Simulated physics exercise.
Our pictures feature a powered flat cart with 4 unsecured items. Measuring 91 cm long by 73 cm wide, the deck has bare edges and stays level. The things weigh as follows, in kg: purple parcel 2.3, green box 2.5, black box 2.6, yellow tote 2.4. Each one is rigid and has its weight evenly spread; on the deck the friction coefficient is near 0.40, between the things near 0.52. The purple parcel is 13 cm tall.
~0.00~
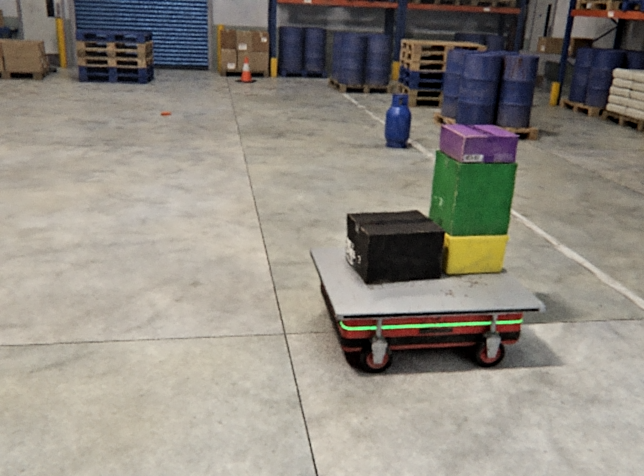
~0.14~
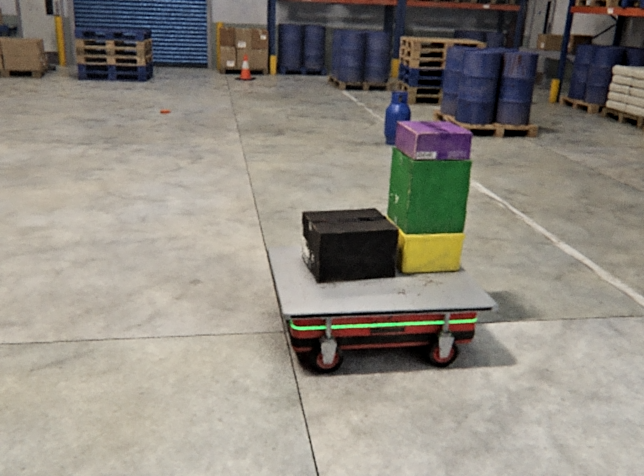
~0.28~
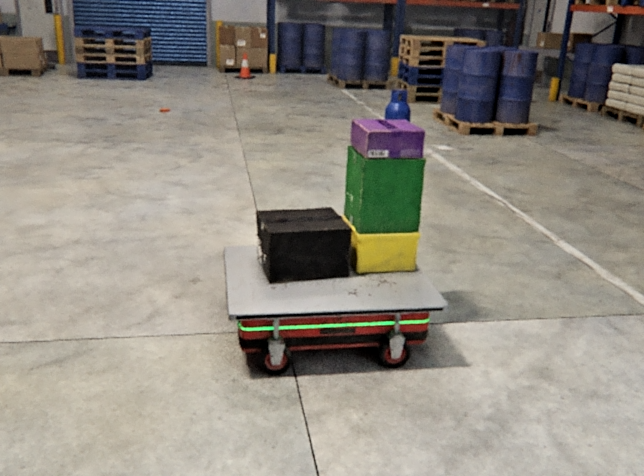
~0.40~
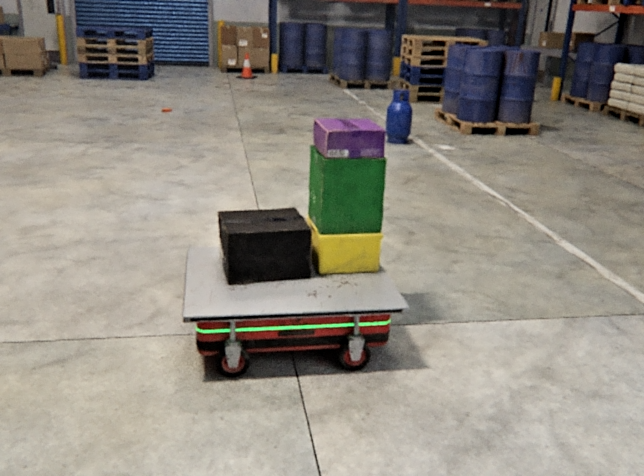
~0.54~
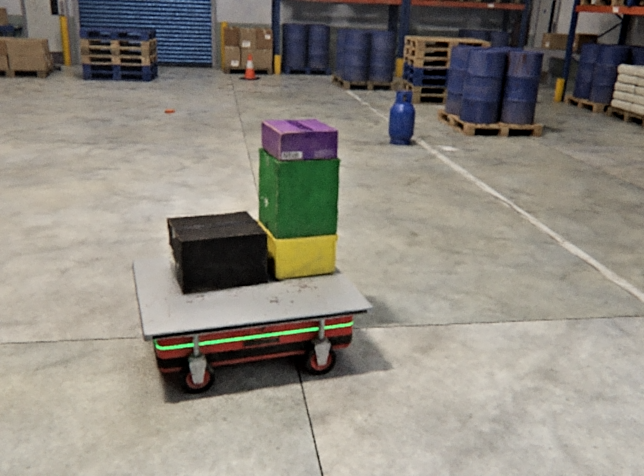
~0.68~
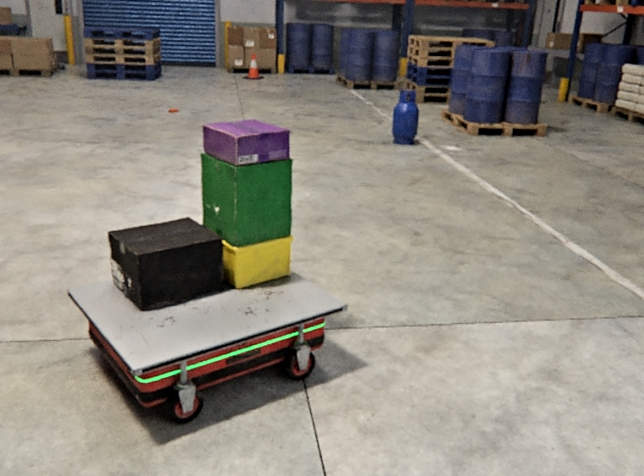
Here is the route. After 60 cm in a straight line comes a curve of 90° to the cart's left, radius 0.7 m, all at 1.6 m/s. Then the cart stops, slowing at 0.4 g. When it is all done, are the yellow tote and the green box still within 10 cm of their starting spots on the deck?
One by one: The yellow tote is most likely out of position; the green box is most likely out of position.
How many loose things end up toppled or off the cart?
That makes 1.
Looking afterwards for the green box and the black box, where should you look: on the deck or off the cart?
The green box stays within bounds; the black box winds up out of bounds.
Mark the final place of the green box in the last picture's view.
At roughly (21, 337).
After 0.88 s, cart has run 141 cm, turned 54°; green box slid 4 cm near (172, 211); yellow tote slid 4 cm near (175, 273); black box slid 22 cm.
After 1.18 s, cart has run 189 cm, turned 88°; black box now off the cart; green box slid 13 cm near (77, 260); yellow tote slid 12 cm near (86, 334).
After 1.48 s, cart has run 226 cm, turned 90°; green box slid 16 cm near (31, 319); yellow tote slid 15 cm near (44, 406); purple parcel slid 18 cm.
At rest (2.1 s), off the cart, black box; not toppled but over 10 cm from the start, purple parcel, green box and yellow tote. In the last view, yellow tote near (35, 426), green box near (21, 337).
